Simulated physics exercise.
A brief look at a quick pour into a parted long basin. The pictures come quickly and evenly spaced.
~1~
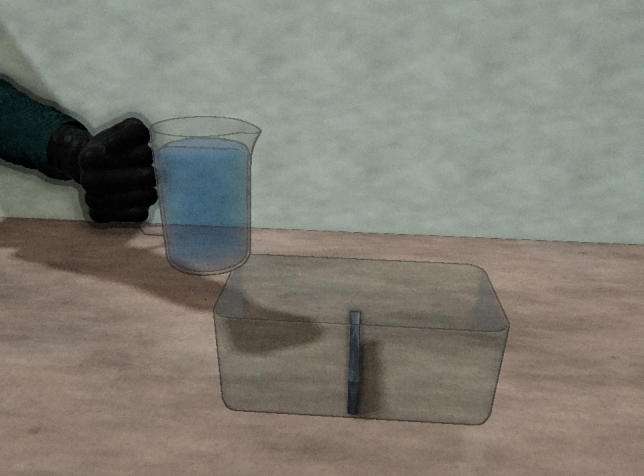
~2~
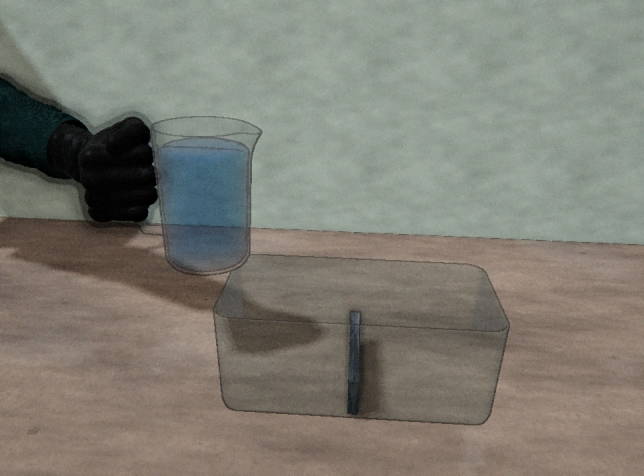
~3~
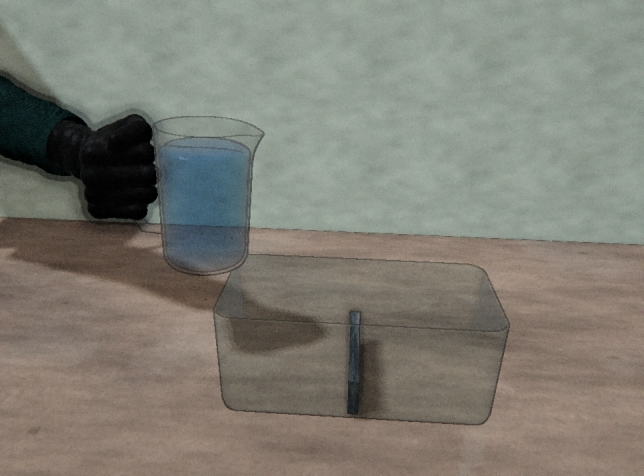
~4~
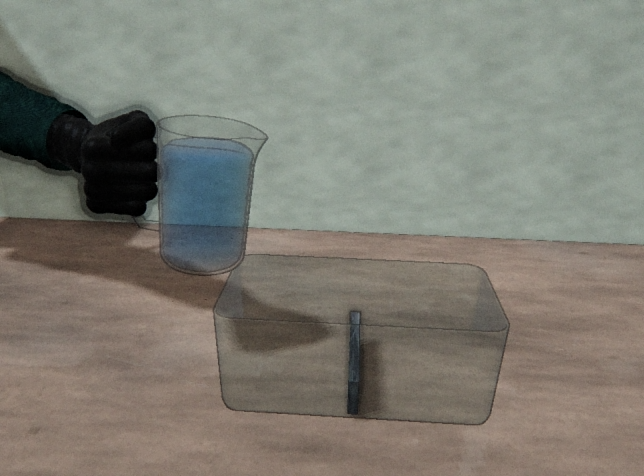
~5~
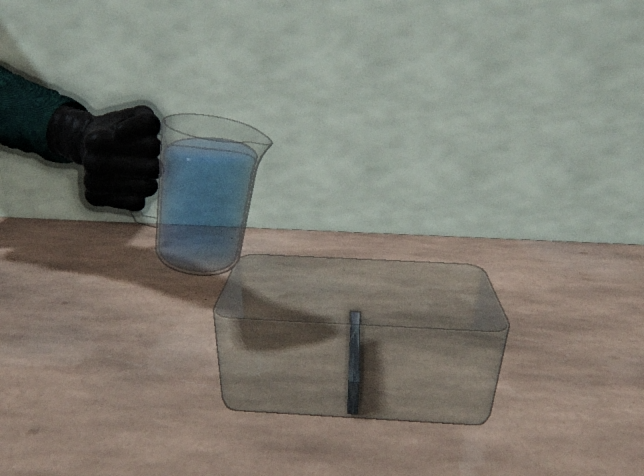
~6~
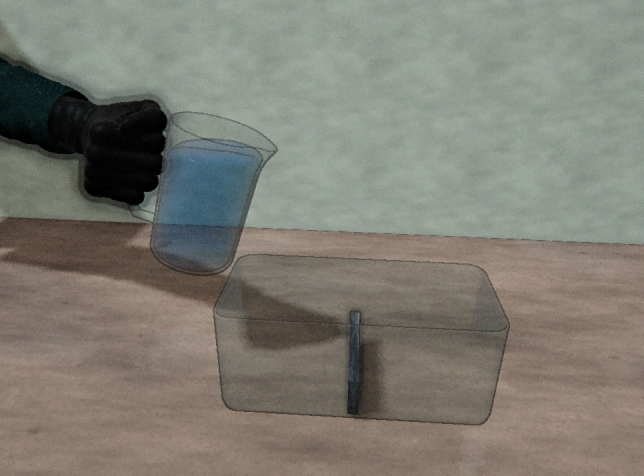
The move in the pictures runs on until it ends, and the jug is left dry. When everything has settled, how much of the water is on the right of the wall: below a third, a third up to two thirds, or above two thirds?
After it calms, what's right of the wall is a small share, below one third.
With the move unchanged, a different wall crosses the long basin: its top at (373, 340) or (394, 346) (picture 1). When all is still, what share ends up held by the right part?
In order, some 5 and 10 in a hundred.
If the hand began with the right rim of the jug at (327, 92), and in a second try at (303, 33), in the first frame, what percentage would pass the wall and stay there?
It comes to 90 % the first time and 80 % the second.
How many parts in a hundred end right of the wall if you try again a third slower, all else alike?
I'd say roughly 15 in every hundred ends up there.
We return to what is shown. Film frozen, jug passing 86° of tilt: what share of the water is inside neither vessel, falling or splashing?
15 in a hundred.
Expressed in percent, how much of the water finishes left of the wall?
That share comes out near 85 percent.
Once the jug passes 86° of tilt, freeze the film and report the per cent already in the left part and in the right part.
The left part holds close to 5 per cent, the right part close to 0.
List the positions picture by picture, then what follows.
The first picture shows tilt 0°; pouring edge (261, 130); surface from (160, 145) to (250, 149); the long basin's rim runs from (227, 283) to (495, 297); the wall's top is at (355, 344).
The second picture shows tilt 1°; pouring edge (262, 131); surface from (160, 144) to (250, 149).
The third picture shows tilt 3°; pouring edge (264, 133); surface from (162, 143) to (252, 150).
The fourth picture shows tilt 6°; pouring edge (268, 137); surface from (164, 142) to (254, 151).
The fifth picture shows tilt 10°; pouring edge (272, 142); surface from (168, 145) to (258, 152).
The sixth picture shows tilt 16°; pouring edge (277, 149); surface from (169, 154) to (265, 154).
A moment on, the jug is tipped on its side and 77 per cent is still to pour, 7 is left of the wall and 1 right of it.
Next, the jug is tipped right over and 17 per cent is still to pour, 68 is left of the wall and 5 right of it.
Then the jug is tipped right over and 0 per cent is still to pour, 87 is left of the wall and 9 right of it.
Later the jug is tipped right over and 0 per cent is still to pour, 84 is left of the wall and 12 right of it.
In the end 84 per cent lies left of the wall, 12 right of it and 3 outside.
